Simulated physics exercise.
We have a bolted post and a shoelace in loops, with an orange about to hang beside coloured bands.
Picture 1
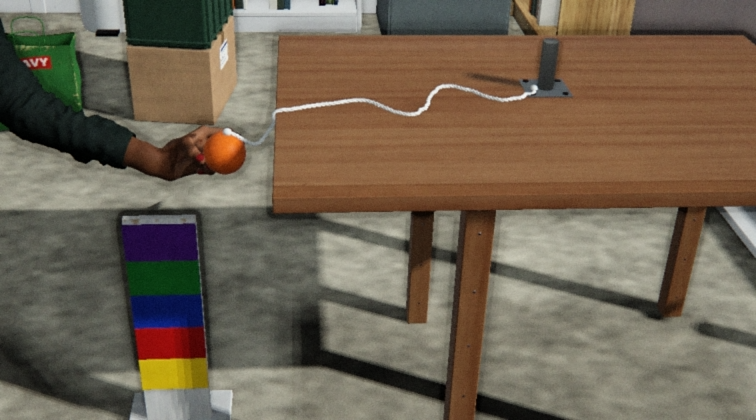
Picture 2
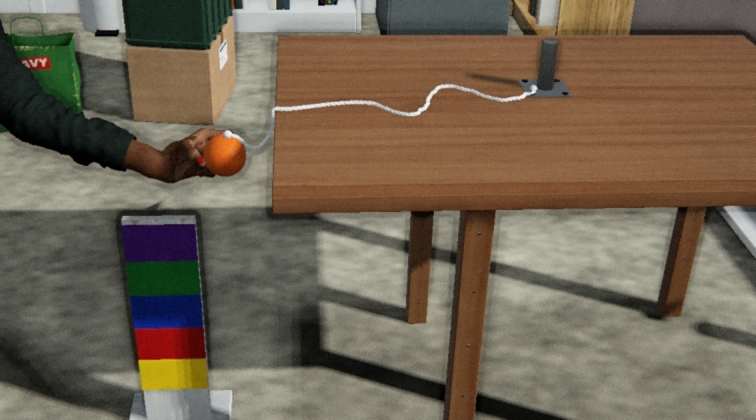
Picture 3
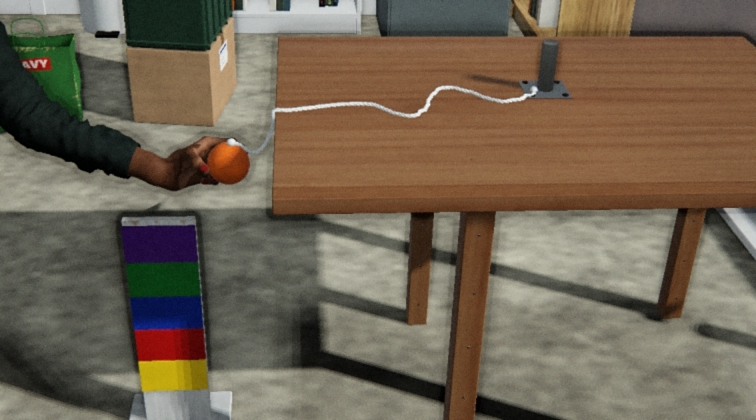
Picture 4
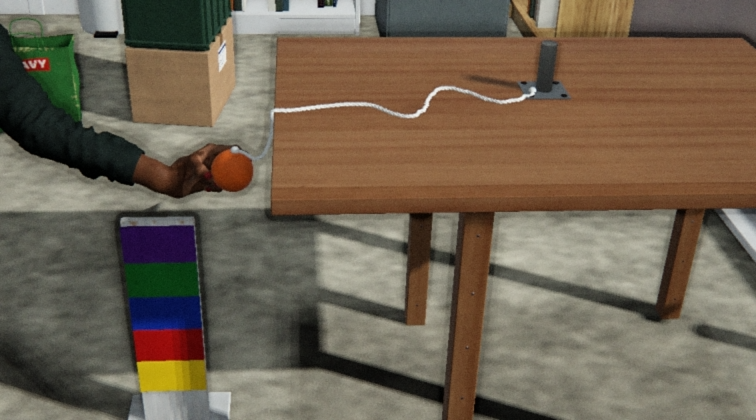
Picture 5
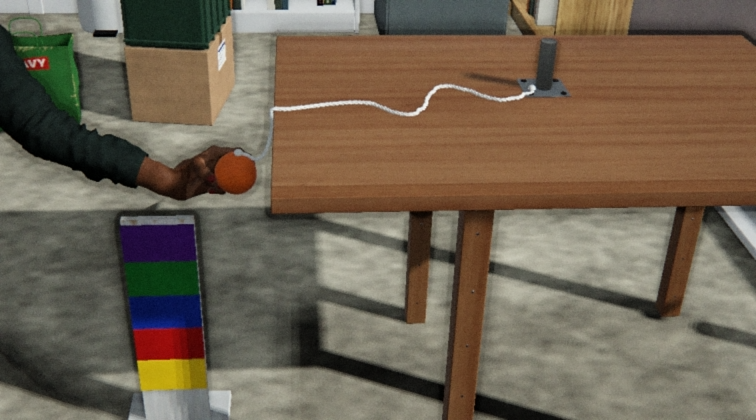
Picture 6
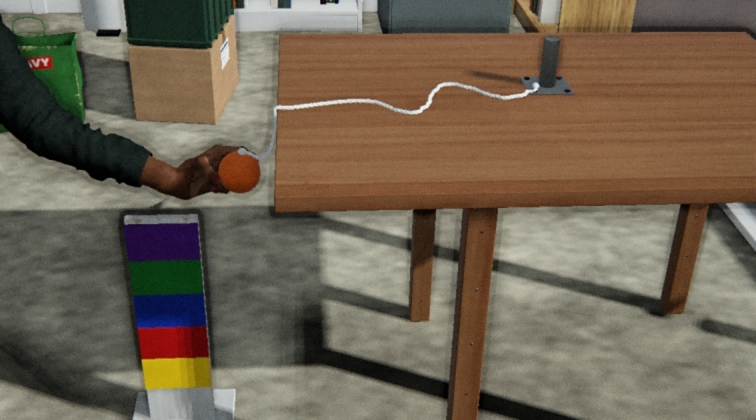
In a cluttered room, a hand holding an orange on a white shoelace inches it down and right beside a wooden table.
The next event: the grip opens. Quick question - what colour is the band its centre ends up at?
It's the green band.
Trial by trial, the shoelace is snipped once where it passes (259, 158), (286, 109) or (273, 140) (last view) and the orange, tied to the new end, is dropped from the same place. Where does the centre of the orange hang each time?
Try 1: (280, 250); try 2: (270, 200); try 3: (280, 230).
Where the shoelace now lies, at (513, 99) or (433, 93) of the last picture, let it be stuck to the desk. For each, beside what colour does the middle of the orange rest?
Note: Try 1 green; try 2 purple.
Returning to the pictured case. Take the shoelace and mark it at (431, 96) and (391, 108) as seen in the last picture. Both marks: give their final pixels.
The first settles around (383, 97), the second around (312, 103).
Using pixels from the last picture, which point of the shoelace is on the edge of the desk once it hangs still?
Roughly (363, 101).
Soon after, orange near (313, 253); level with green.
Then, orange near (264, 268); level with green.
At rest, orange near (275, 268); level with green. The shoelace holds its middle at green.
